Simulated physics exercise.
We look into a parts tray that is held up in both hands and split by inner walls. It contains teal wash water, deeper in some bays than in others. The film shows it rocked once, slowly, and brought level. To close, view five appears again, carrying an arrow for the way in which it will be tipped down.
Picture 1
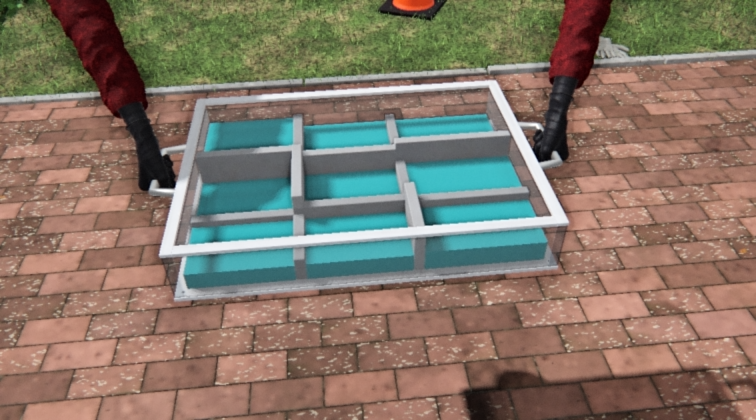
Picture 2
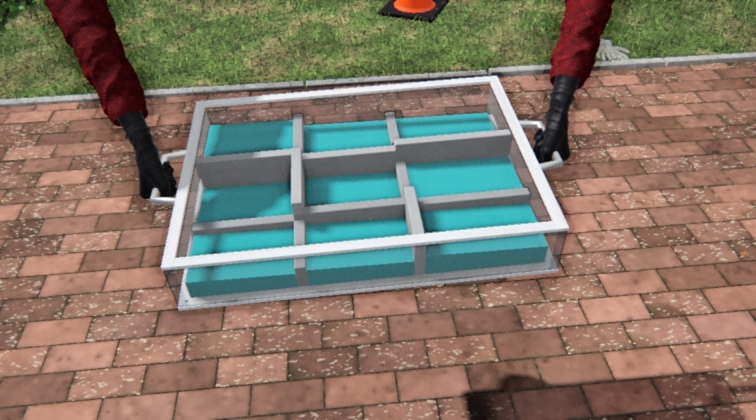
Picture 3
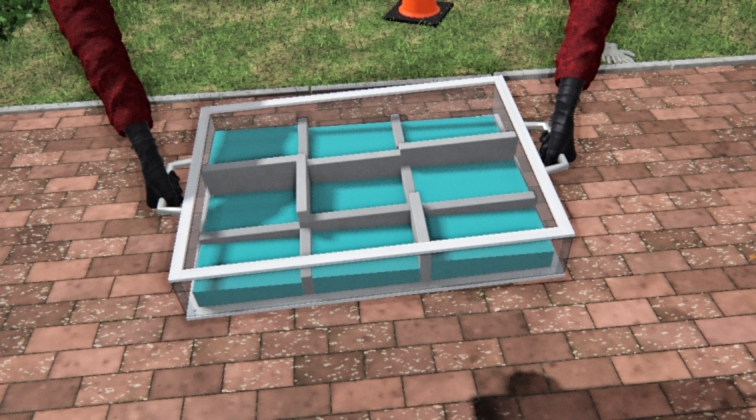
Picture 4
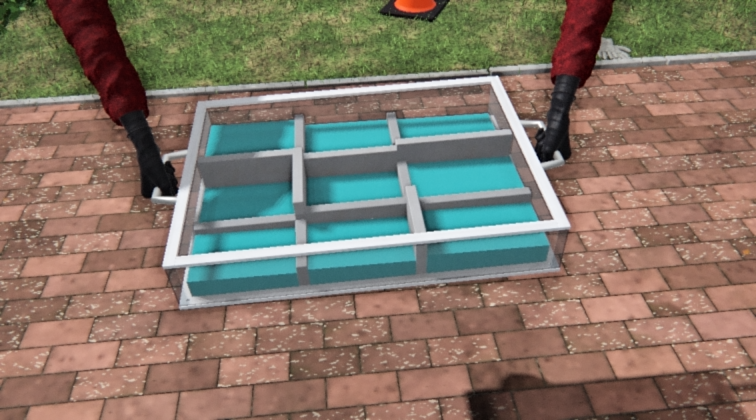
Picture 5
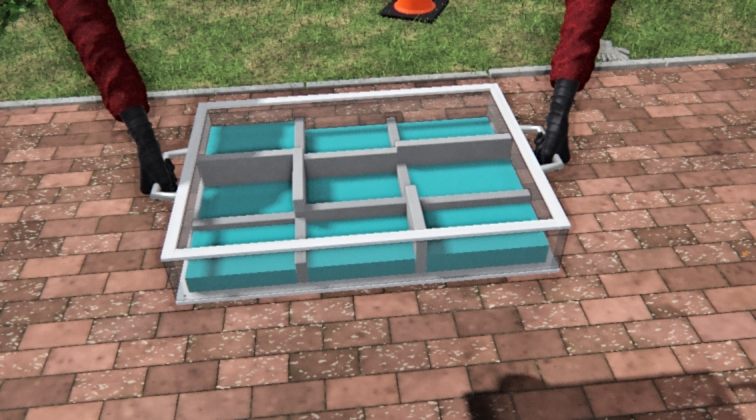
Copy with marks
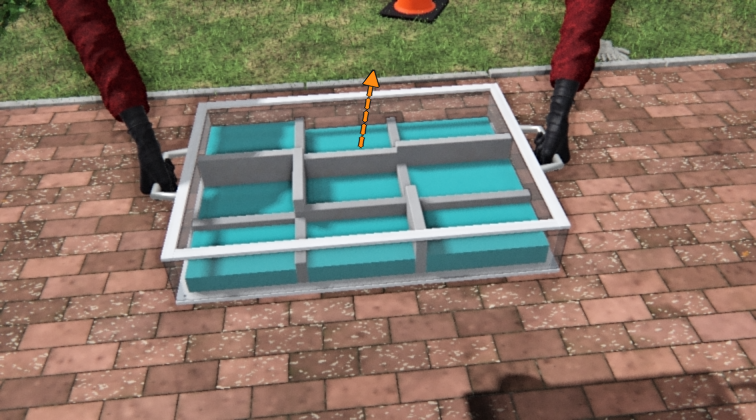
A clear-sided tray with a white rim is held over reddish brick paving, seen from above, with grass and an orange cone at the top. Grey inner walls split its teal liquid into nine bays, and black-gloved hands below dark red sleeves grip handles at left and right. The hands tip it slightly down to the front left, then bring it level, as the view shifts faintly and returns.
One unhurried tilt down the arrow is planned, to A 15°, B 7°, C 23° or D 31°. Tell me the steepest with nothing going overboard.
Take C.
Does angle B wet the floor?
No, not at all.
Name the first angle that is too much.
That would be D.
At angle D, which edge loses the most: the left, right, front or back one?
Over the back one.
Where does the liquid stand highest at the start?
That is the back left bay.
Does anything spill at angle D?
Yes, that goes wrong.
The tray is level; deepest in the back left bay, at (252, 142), shallowest in the centre left.
Tipped about 3° down to the front left; no wall is crossed.
Tipped about 5° down to the front left; no wall is crossed.
Tipped about 3° down to the front left; no wall is crossed.
The tray is level; deepest in the back left bay, at (254, 146), shallowest in the centre left.
The arrow ends at (372, 75).
For angle A, nothing spills; the back right bay holds the most.
For angle B, nothing spills; the back left bay holds the most.
For angle C, nothing spills; the back right bay holds the most.
For angle D, about 13 % goes over the rim.
